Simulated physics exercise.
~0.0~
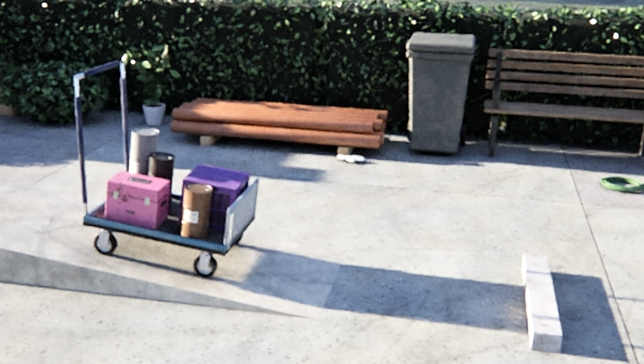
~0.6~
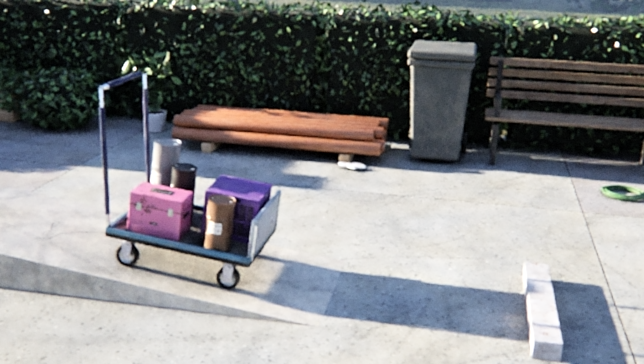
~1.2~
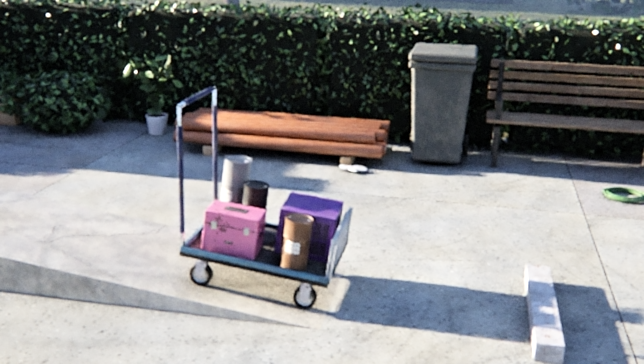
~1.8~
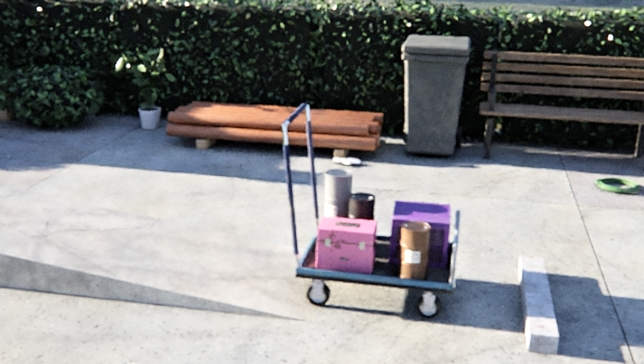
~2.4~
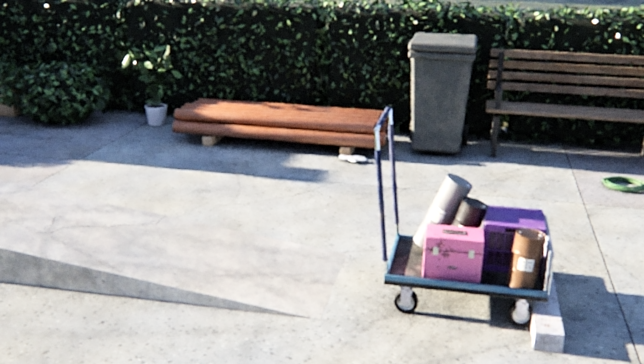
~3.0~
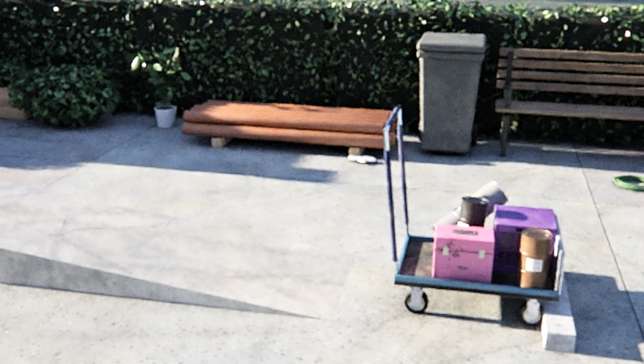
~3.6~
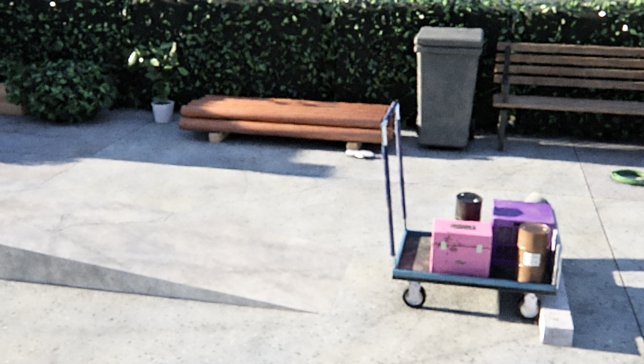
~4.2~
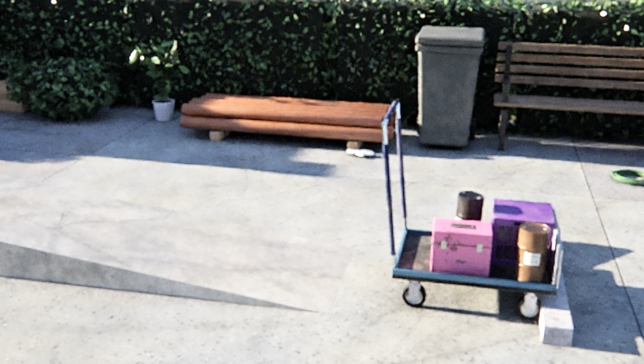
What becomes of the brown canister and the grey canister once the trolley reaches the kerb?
The brown canister stays upright on the trolley, while the grey canister tips over and comes off, dropping out of sight beyond the purple crate.
